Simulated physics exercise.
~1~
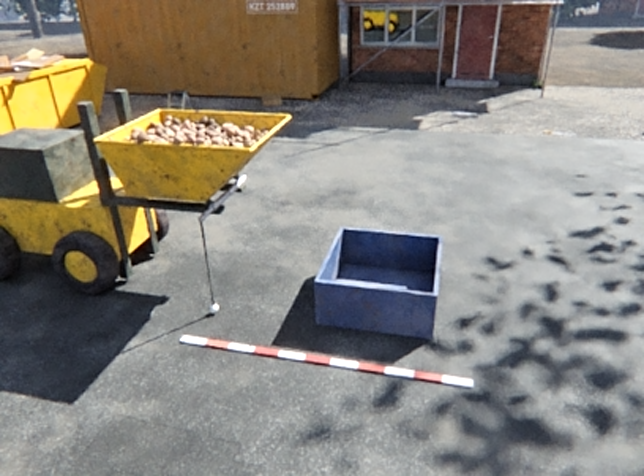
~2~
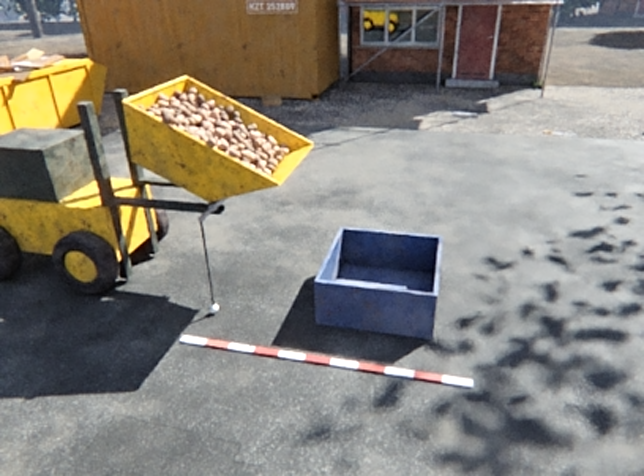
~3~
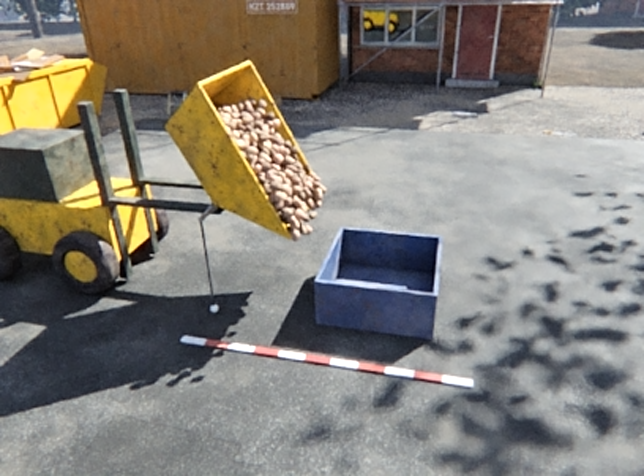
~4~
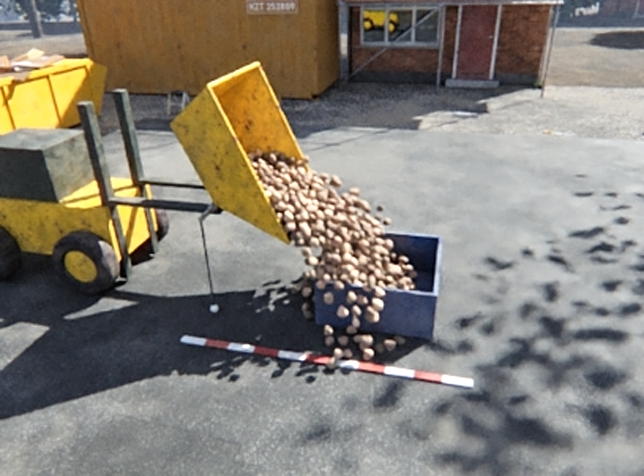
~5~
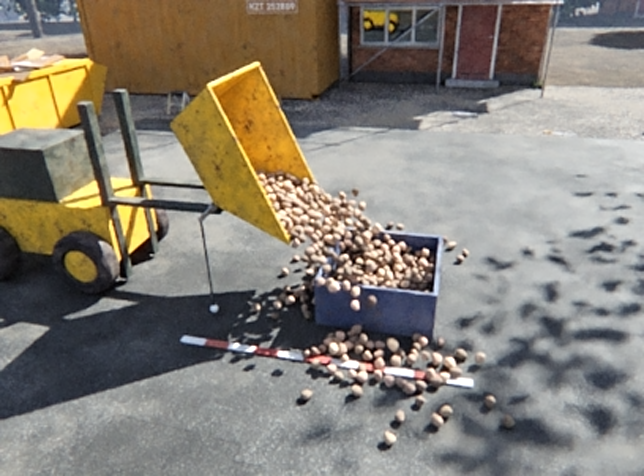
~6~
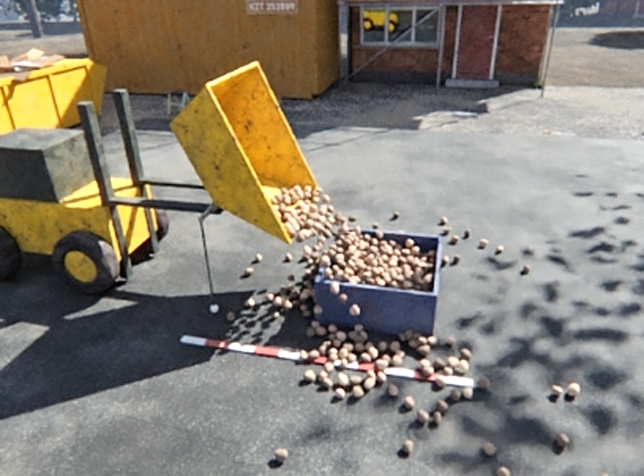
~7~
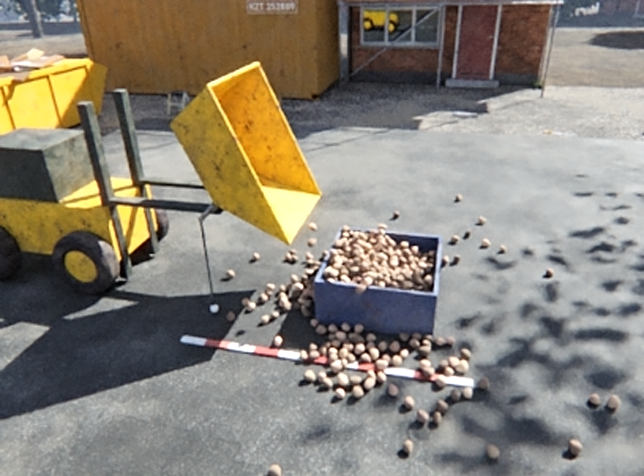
Yellow forklift skip tipping brown stones into a blue bin, filling it and scattering others across the tarmac, then hanging empty.
